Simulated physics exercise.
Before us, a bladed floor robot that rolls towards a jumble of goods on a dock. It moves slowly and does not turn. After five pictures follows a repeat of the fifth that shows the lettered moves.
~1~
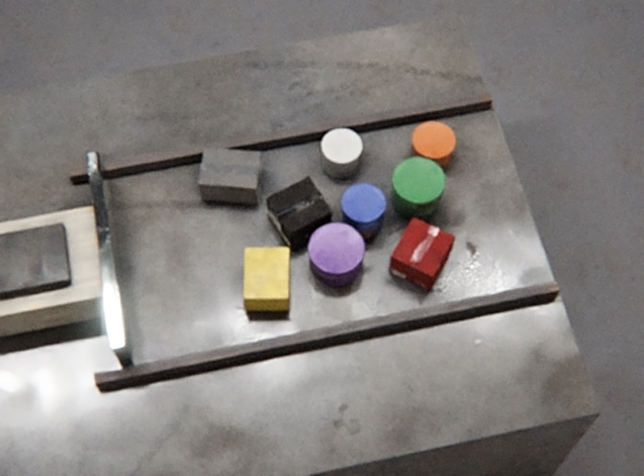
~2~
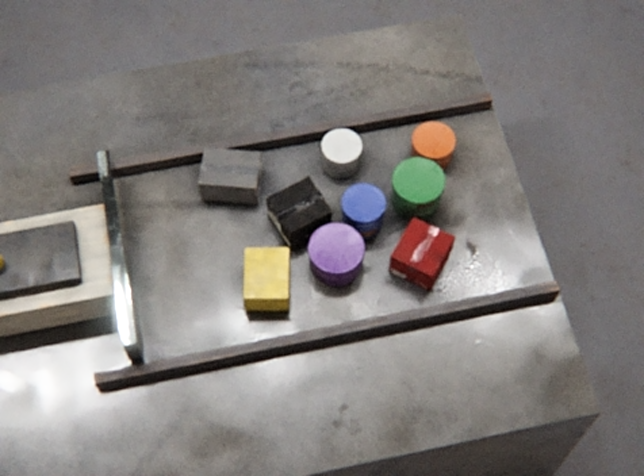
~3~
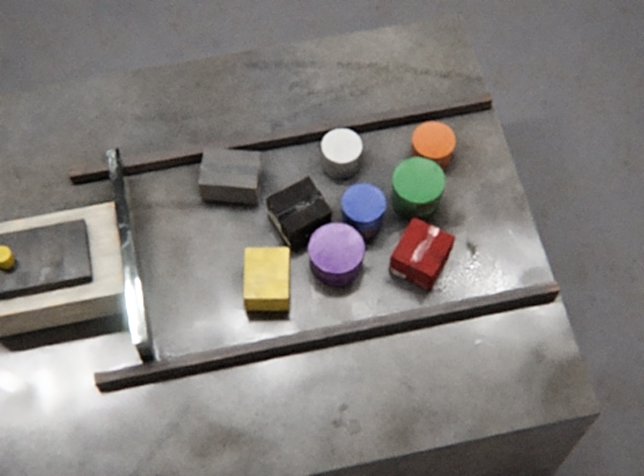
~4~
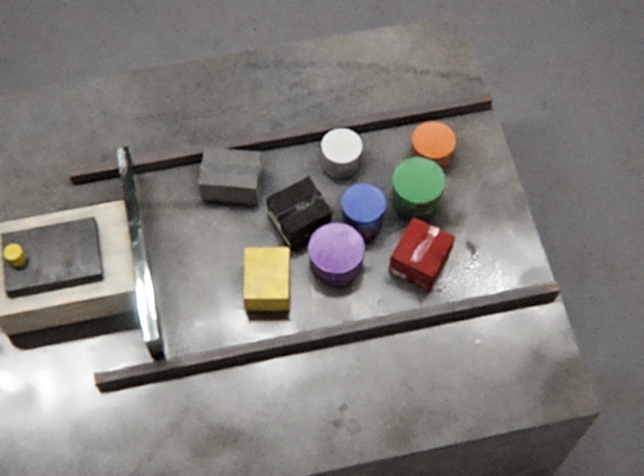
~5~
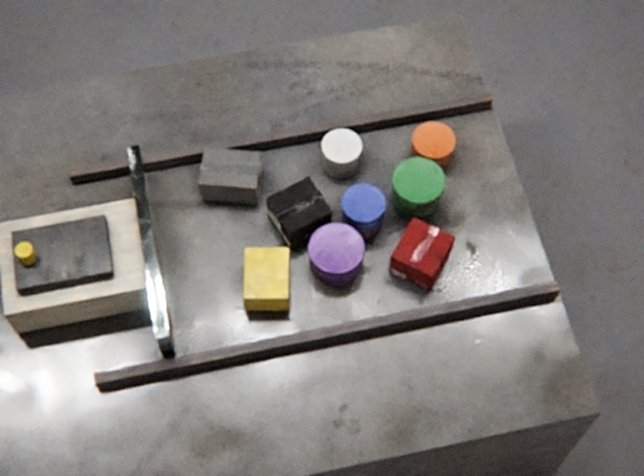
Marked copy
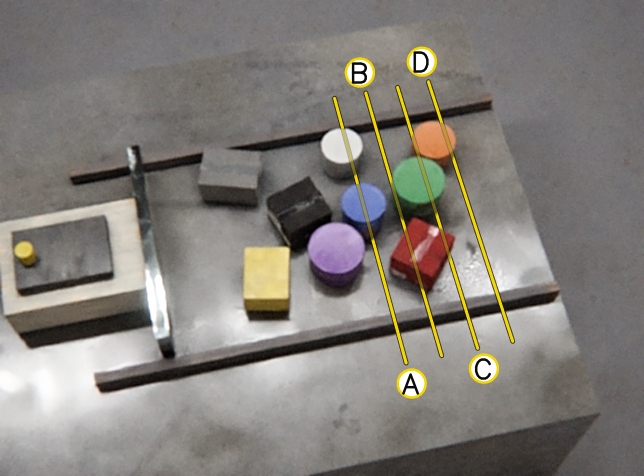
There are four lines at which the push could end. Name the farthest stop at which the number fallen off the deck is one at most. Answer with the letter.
It can go as far as B.
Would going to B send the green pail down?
No.
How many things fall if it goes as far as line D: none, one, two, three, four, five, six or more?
In all, six or more.
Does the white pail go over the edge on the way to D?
Yes.
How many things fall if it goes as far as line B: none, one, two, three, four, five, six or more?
By then, none.
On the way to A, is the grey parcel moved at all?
Yes.
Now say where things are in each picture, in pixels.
The first picture shows green pail (417, 191); purple pail (336, 255); white pail (342, 154).
The second picture shows robot (37, 258); red box (422, 254).
The third picture shows robot (49, 255); black parcel (299, 213).
The fourth picture shows robot (59, 253); blue pail (363, 212).
The fifth picture shows robot (70, 252); green pail (417, 191); purple pail (336, 255); white pail (342, 154).
On the marked copy, A at (368, 222); B at (401, 215); C at (435, 209); D at (468, 203).
With B. Early on, robot (165, 234); grey parcel (264, 167); yellow crate (280, 276).
Further on, robot (258, 216); orange pail (437, 145); green pail (447, 182).
At the end, robot (325, 203); orange pail (496, 126); red box (534, 251); none fallen.
As for the rest, A is within the limit but short; C drops three; D drops six.
